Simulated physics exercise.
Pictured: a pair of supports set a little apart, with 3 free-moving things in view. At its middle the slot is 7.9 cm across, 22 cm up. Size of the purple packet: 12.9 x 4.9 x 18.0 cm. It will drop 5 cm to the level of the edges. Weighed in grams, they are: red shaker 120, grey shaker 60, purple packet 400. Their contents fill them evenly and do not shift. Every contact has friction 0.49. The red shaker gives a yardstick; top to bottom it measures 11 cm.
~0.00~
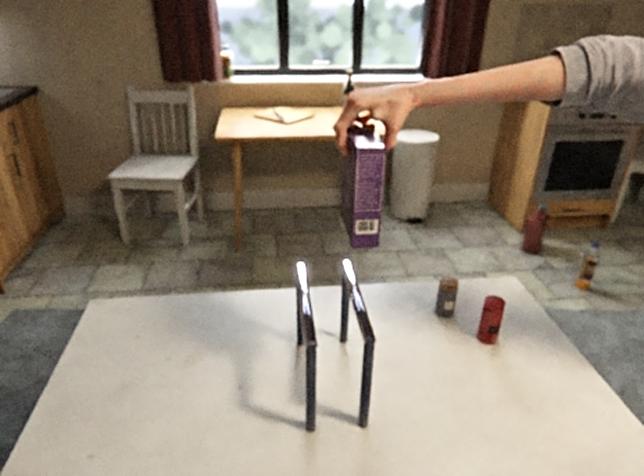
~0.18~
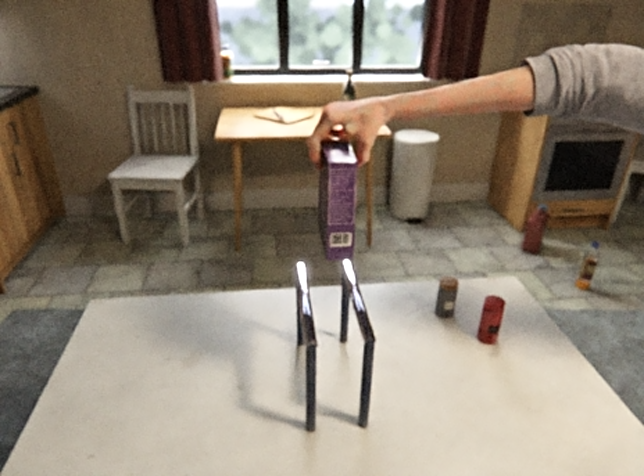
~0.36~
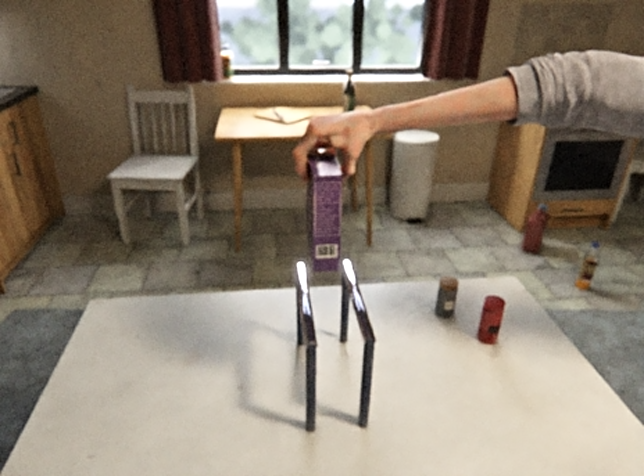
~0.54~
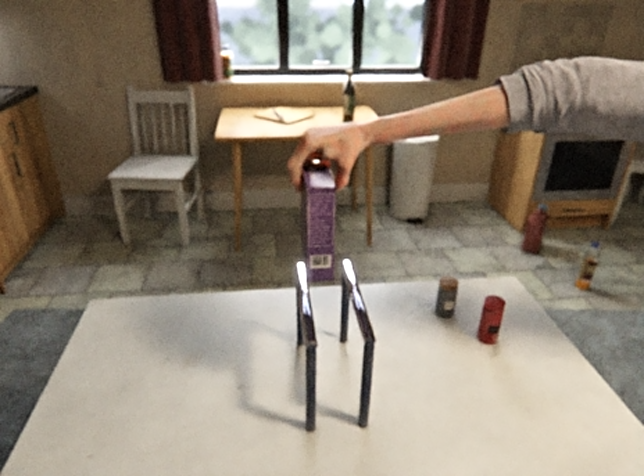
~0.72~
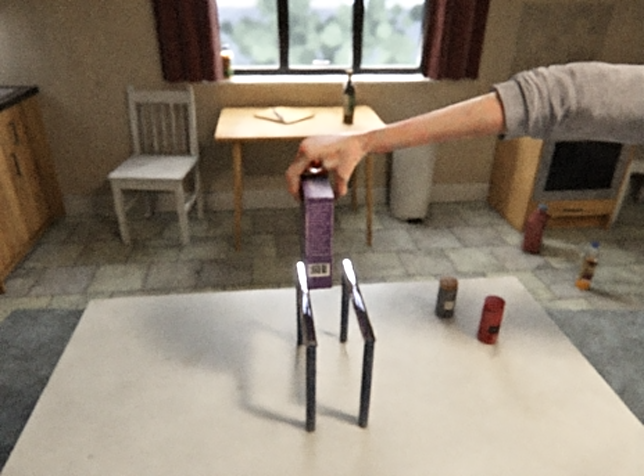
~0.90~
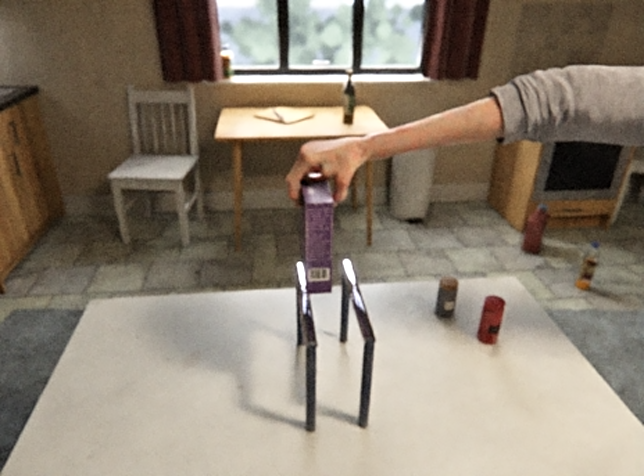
In a kitchen, a hand holding a purple packet upright moves left and downward, slowing until the packet is just above two narrow dark supports on a pale tabletop, while a red shaker and a grey shaker stay still nearby.
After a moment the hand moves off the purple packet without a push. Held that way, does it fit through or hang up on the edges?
It fits through.
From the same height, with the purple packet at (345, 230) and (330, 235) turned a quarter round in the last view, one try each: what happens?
First through, then stuck.
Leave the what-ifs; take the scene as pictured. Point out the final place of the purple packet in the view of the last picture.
Look near (390, 367) in the last picture.
By 1.10 s, purple packet 5 cm from its spot near (315, 257).
By 1.40 s, purple packet on its side near (364, 285).
By 1.50 s, purple packet upside down near (377, 299).
By 1.60 s, purple packet on its side near (387, 347).
When it is over (2.1 s), lying over on the stand or table, purple packet; the other 2 within 4 cm of the start. End places, in pixels of the last picture, purple packet near (390, 366). The packet goes down the gap.
